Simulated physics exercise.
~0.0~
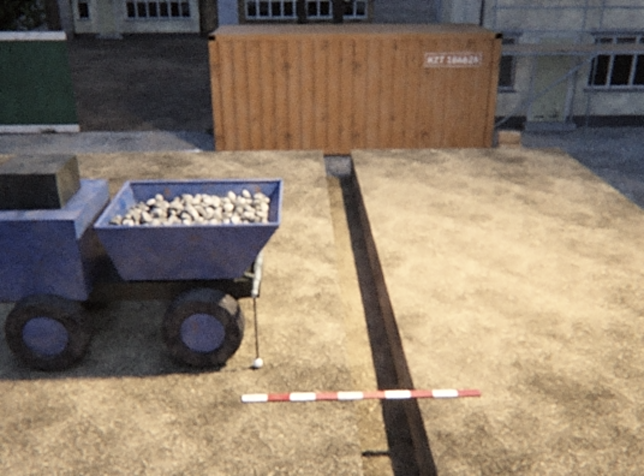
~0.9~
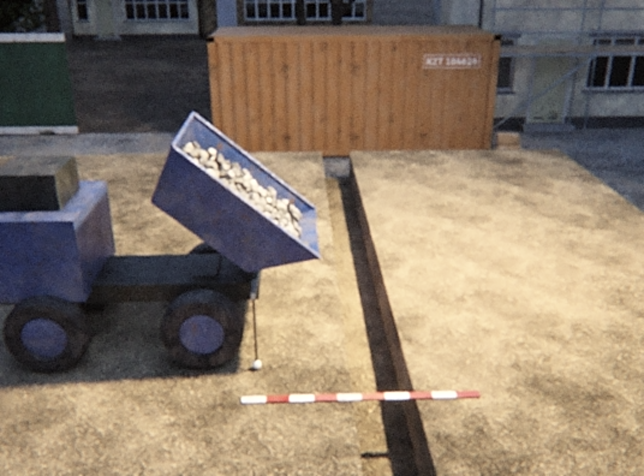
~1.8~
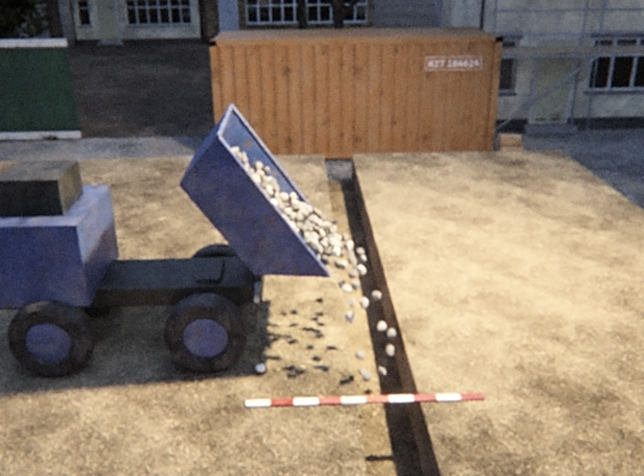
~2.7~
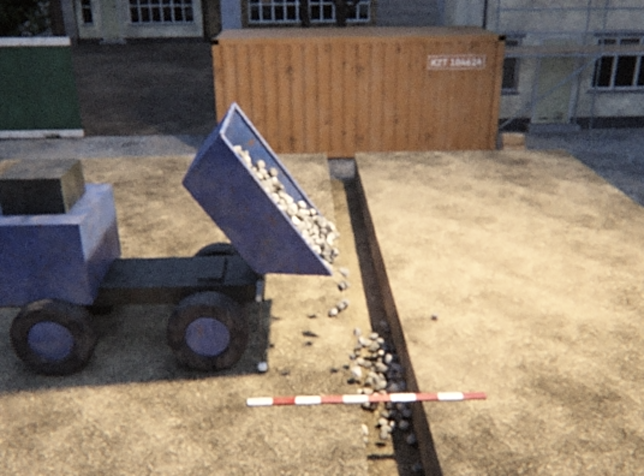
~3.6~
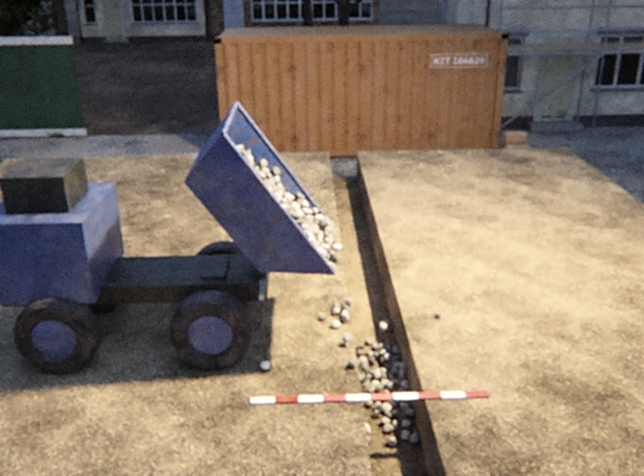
A small blue dumper loaded with pale stones stands at the left of a sandy yard, seen from slightly above by a gently swaying camera. Ahead of it a narrow, straight trench runs away toward an orange-brown container, with a red and white staff lying across it and buildings behind. The blue body tips steeply to the right, and the stones slide toward its lower edge. Some spill out and tumble down, most landing in the trench near the staff. The body stays raised, with most of the load still inside and a few stones lying short of the trench.
